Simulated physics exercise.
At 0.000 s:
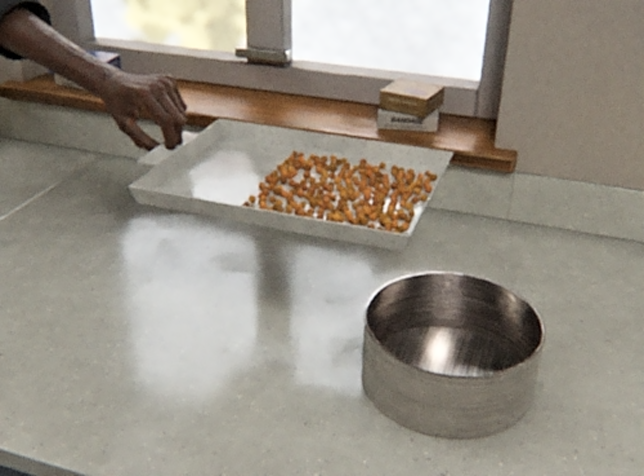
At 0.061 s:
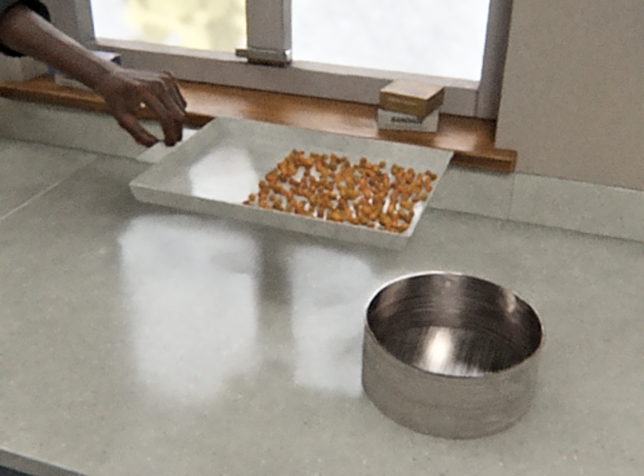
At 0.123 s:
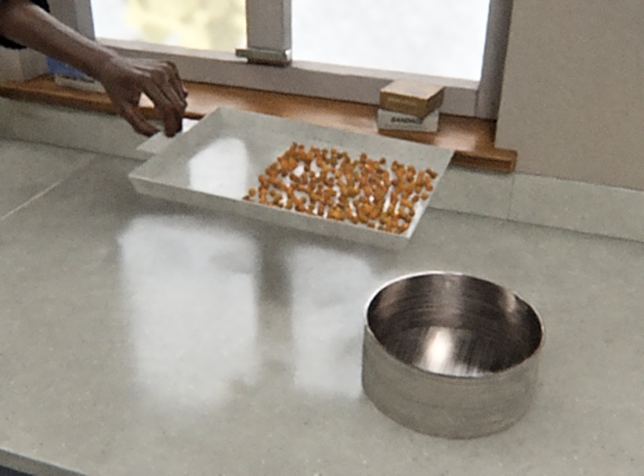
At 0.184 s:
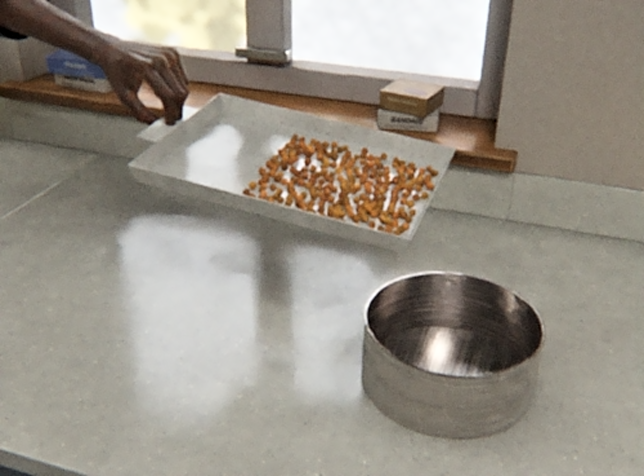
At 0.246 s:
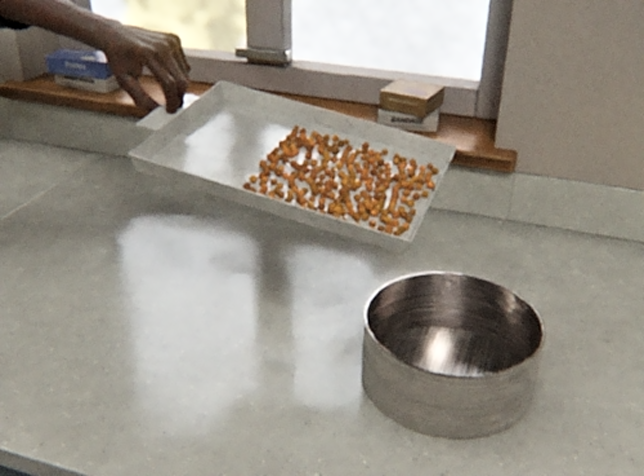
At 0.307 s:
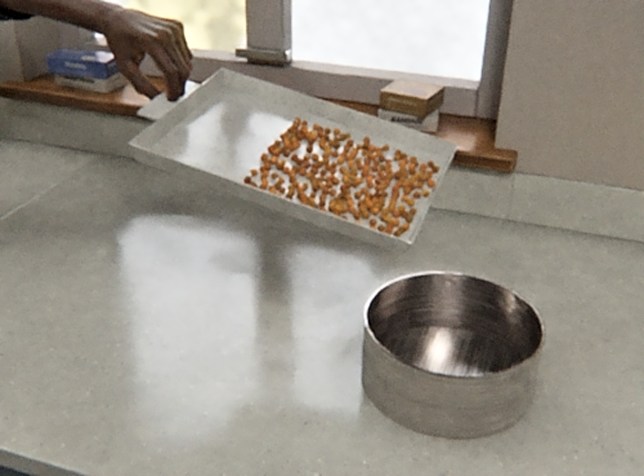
A hand lifting the left end of a rimmed tray of roasted chickpeas, slanting it rightward behind a metal pot on a grey counter.
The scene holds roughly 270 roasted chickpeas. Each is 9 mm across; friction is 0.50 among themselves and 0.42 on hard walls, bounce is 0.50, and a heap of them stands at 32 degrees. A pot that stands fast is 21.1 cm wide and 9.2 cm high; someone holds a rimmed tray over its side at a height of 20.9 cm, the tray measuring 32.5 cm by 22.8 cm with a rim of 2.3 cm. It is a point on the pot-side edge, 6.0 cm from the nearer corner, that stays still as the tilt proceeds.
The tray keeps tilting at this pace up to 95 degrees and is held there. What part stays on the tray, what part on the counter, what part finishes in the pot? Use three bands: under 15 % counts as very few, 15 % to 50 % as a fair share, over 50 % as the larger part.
Left on the tray: Very few; counter: Very few; pot: The larger part.
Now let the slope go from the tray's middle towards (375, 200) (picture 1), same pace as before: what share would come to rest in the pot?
Something like 85 in a hundred.
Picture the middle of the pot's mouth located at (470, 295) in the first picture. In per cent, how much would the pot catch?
Close to 35 in a hundred.
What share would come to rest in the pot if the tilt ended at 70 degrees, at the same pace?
Estimated share: About 0 %.
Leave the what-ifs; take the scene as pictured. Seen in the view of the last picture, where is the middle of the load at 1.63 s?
Roughly (411, 169).
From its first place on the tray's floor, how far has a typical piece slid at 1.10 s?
It has moved some 4 cm from its start.
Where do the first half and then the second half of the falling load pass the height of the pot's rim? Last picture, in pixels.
I'd mark about (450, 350) for the first half, then (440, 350) for the second.
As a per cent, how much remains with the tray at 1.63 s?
It comes to near 100 per cent.
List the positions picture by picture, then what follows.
The first frame shows tray tilt 0 degrees, front corners at (136, 185) and (404, 232); middle of the pieces at (343, 191); pot at (453, 319).
The second frame shows tray tilt 1 degrees, front corners at (136, 182) and (405, 232); middle of the pieces at (344, 190).
The third frame shows tray tilt 3 degrees, front corners at (136, 174) and (405, 233), lowest corner right front; middle of the pieces at (344, 187).
The fourth frame shows tray tilt 6 degrees, front corners at (136, 164) and (406, 235), lowest corner right front; middle of the pieces at (344, 182).
The fifth frame shows tray tilt 9 degrees, front corners at (136, 153) and (407, 236), lowest corner right front; middle of the pieces at (345, 178).
The sixth frame shows tray tilt 12 degrees, front corners at (137, 143) and (407, 238), lowest corner right front; middle of the pieces at (346, 174); pot at (453, 319). The tray's pace is about 50 degrees a second.
After 1.10 s, tilt 51 degrees; the tray holds 100 %, the pot 0 %.
After 1.63 s, tilt 76 degrees; the tray holds 100 %, the pot 0 %.
Then, at 2.22 s, tilt 95 degrees; the tray holds 10 %, the pot 75 %.
At rest (3.1 s), tray 0 %, counter 0 %, pot 100 %.
